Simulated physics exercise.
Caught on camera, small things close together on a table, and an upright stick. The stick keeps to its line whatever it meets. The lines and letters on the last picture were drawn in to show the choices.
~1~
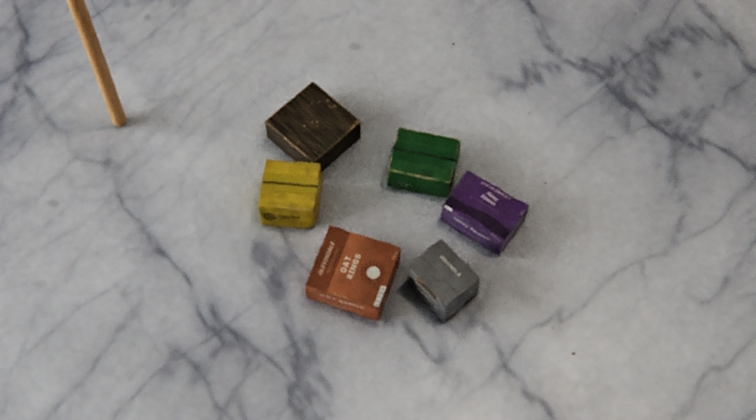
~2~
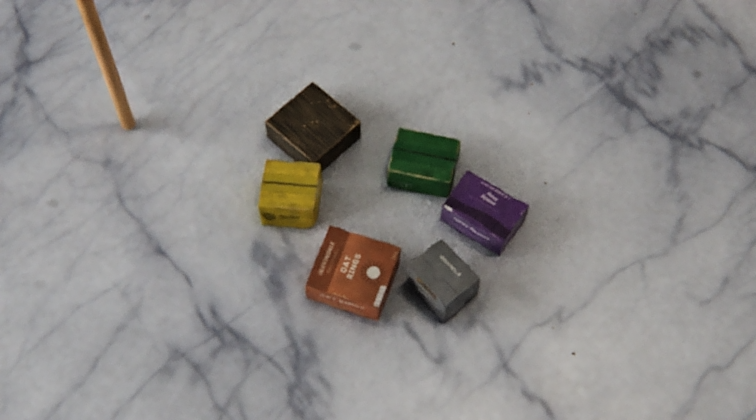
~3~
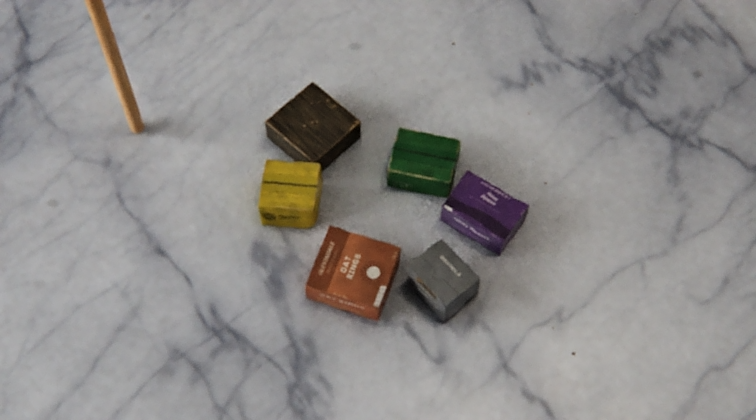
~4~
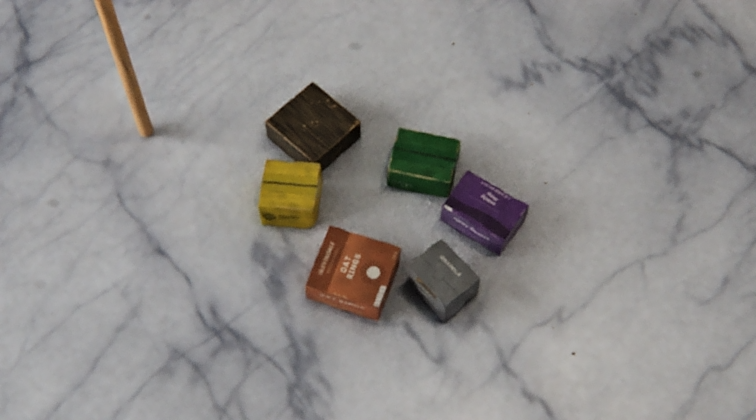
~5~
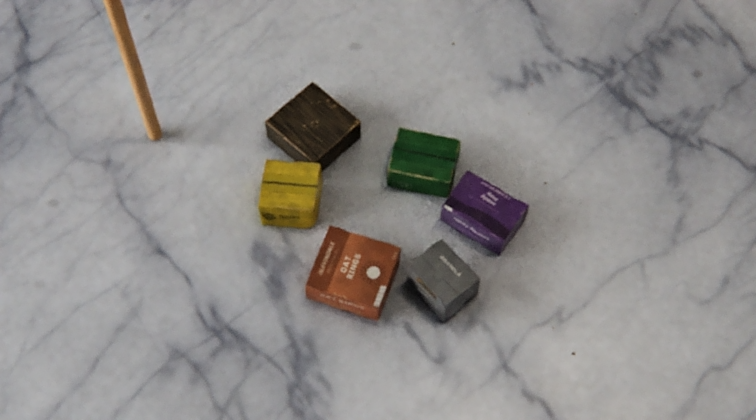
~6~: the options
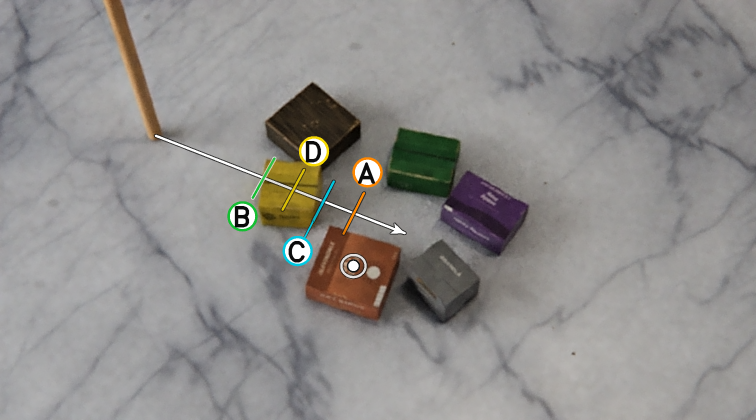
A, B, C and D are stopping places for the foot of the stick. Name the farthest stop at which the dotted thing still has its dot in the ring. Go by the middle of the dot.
Up to mark D.
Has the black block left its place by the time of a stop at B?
No.
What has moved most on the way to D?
The yellow box.
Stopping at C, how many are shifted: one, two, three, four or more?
It has moved two.
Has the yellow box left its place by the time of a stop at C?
By then, yes.
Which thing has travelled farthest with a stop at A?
The yellow box has gone farthest.
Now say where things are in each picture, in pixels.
The first frame shows purple packet (484, 213); black block (313, 130); orange packet (354, 274).
The second frame shows orange packet (354, 274); grey packet (442, 281).
The third frame shows green box (424, 164); yellow box (291, 194).
The fourth frame shows purple packet (484, 213); black block (313, 130).
The fifth frame shows orange packet (354, 274); grey packet (442, 281); green box (424, 164).
On the marked copy, A at (354, 213); B at (264, 178); C at (323, 202); D at (294, 189); the arrow from (156, 136) to (404, 233); the white dot at (354, 266).
Following D. Soon after the start, foot of the stick (205, 156).
Later, foot of the stick (258, 176).
In the end, foot of the stick (294, 190); yellow box (310, 210); the dot is still in its ring.
As for the rest, A shifts the dotted thing to (362, 302); B keeps the dot in but is short; C shifts the dotted thing to (361, 291).
